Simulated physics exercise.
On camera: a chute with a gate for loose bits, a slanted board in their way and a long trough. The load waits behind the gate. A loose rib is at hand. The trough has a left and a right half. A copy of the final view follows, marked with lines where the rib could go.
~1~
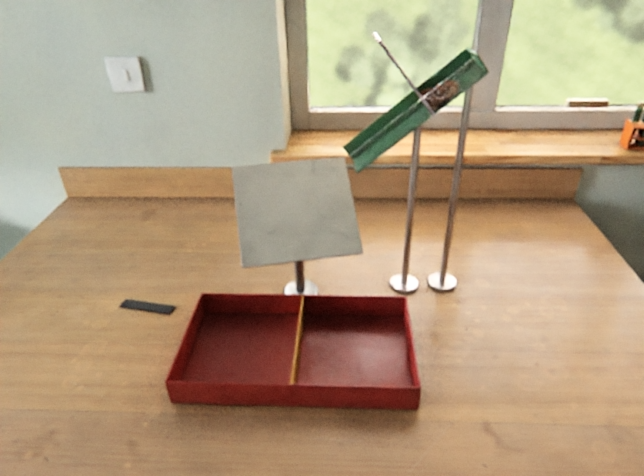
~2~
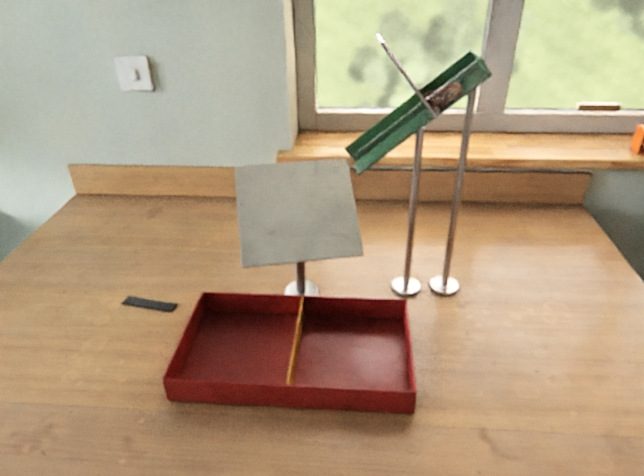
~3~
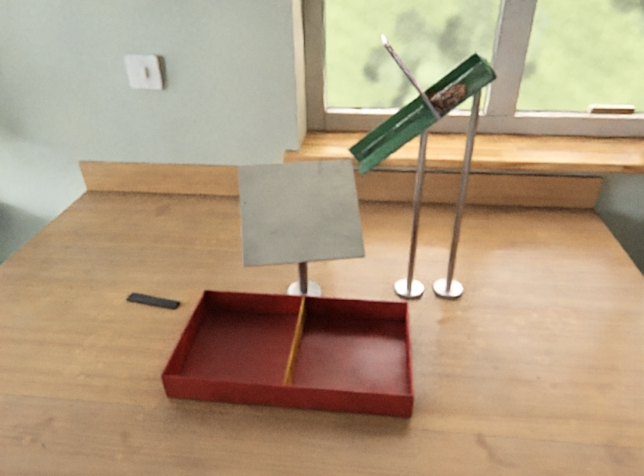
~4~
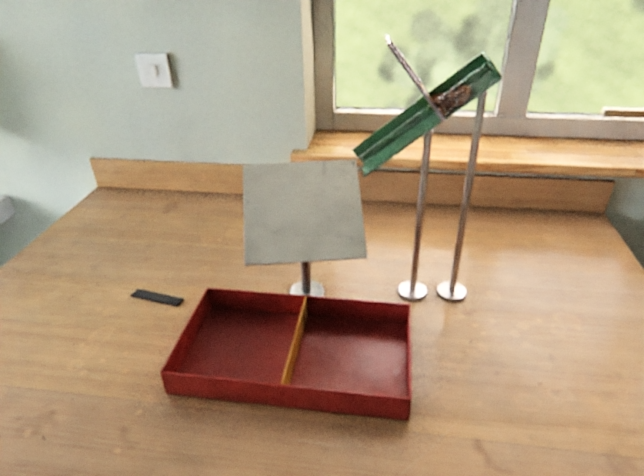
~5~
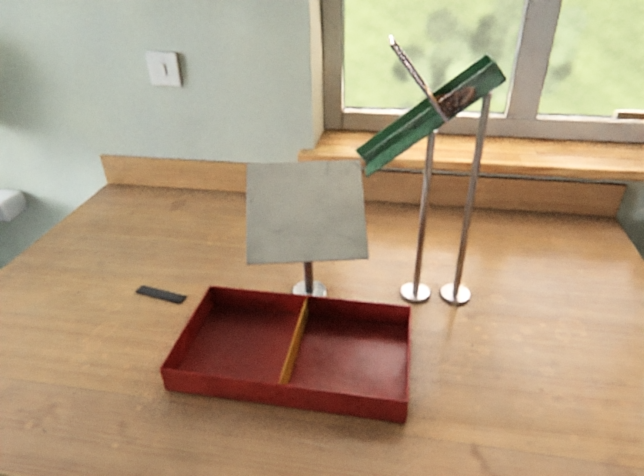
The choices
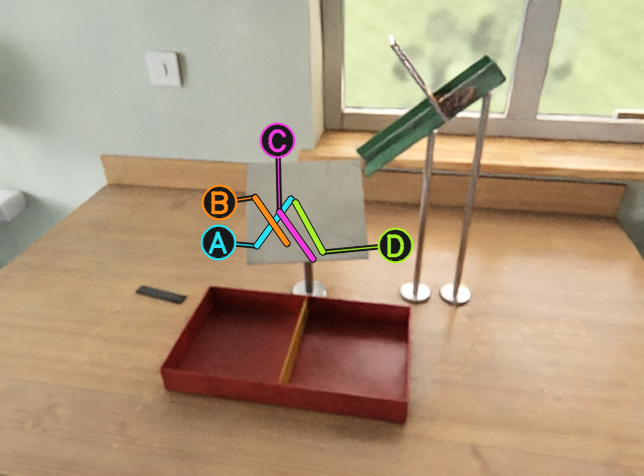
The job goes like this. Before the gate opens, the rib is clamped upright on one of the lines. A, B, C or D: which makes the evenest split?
Best: B.
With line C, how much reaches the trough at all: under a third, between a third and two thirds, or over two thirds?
It is over two thirds.
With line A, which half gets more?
Left.
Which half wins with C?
More lands on the right.
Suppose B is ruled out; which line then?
That is line A.
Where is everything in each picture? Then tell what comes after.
The first frame shows load behind the gate at (439, 93), cereal balls; lip of the chute at (355, 167), sloping fairly steeply.
The second frame shows middle of the board at (297, 209), tilted fairly steeply; middle of its low edge at (304, 261); of its high edge at (291, 162).
The third frame shows front corners of the trough at (162, 376) and (413, 395); front end of its middle wall at (284, 385).
The fourth frame shows middle of the load at (451, 98); lip at (364, 170).
The fifth frame shows middle of the load at (455, 99); lip at (367, 171).
On the marked copy, line A from (290, 198) to (256, 246); line B from (254, 197) to (287, 243); line C from (279, 211) to (312, 259); line D from (295, 202) to (322, 252).
Choosing A, of what is caught, most in the left half, about a quarter in the right.
Choosing B, of what is caught, about two thirds in the left half, about a third in the right.
Choosing C, of what is caught, none in the left half, all in the right.
Choosing D, of what is caught, a stray few in the left half, nearly all in the right.
